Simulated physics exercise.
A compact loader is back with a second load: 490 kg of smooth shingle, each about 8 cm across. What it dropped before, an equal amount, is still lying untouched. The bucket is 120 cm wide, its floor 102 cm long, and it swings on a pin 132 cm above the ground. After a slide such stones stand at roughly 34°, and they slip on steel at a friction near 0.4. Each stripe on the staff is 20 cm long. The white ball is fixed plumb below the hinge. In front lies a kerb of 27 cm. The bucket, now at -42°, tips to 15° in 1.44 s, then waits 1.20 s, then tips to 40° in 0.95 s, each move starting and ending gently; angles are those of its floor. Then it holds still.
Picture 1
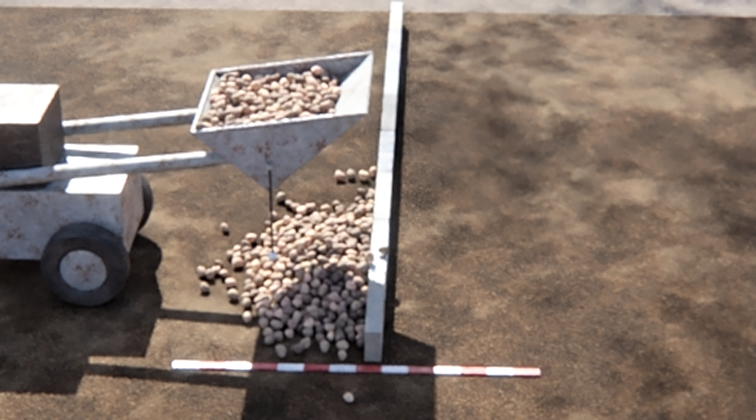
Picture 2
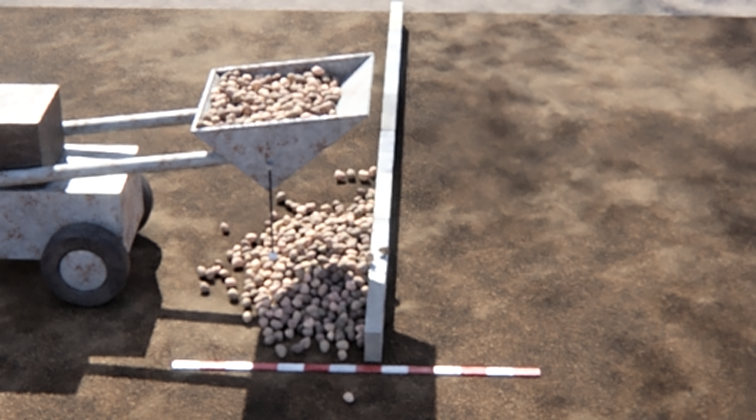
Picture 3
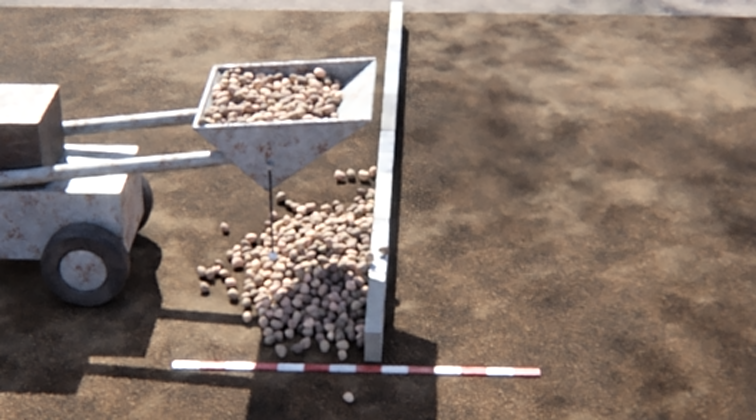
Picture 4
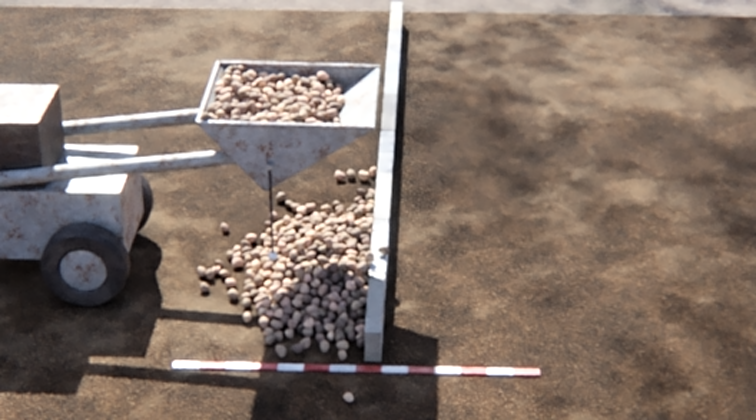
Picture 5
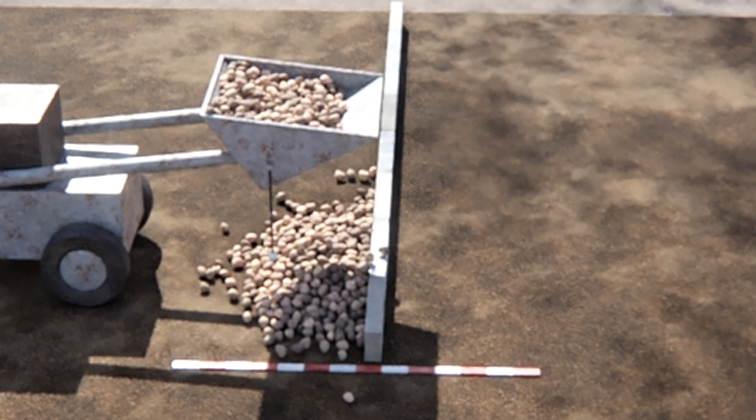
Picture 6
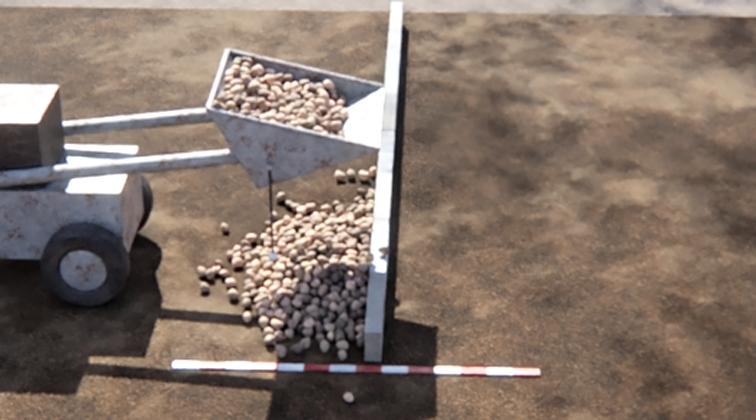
A metal bucket full of round stones slowly tilts down toward the right above a pile.
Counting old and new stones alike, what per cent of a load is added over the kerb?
Close to 91 parts in a hundred.
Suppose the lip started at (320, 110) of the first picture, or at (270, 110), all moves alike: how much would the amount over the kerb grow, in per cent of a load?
Near 40 per cent from the first place, 5 from the second.
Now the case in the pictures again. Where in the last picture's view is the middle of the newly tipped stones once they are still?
Around (426, 263).
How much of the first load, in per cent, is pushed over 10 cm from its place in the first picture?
About 0 per cent.
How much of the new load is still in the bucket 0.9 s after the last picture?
About 95 per cent.
Then, 0.5 s after the last picture the floor is at 6°; in per cent of one load, 100 in the bucket, 101 on this side of the kerb; the foremost stones are at (369, 265).
Then, 0.9 s after the last picture the floor is at 15°; in per cent of one load, 96 in the bucket, 104 on this side of the kerb, 1 over the kerb; the foremost stones are at (390, 183).
Then, 3.4 s after the last picture the floor is at 40°; in per cent of one load, 0 in the bucket, 109 on this side of the kerb, 91 over the kerb; the foremost stones are at (621, 287).
Then, 6.2 s after the last picture the floor is at 40°; in per cent of one load, 0 in the bucket, 109 on this side of the kerb, 91 over the kerb; the foremost stones are at (621, 287). Net gain over the kerb, 91.
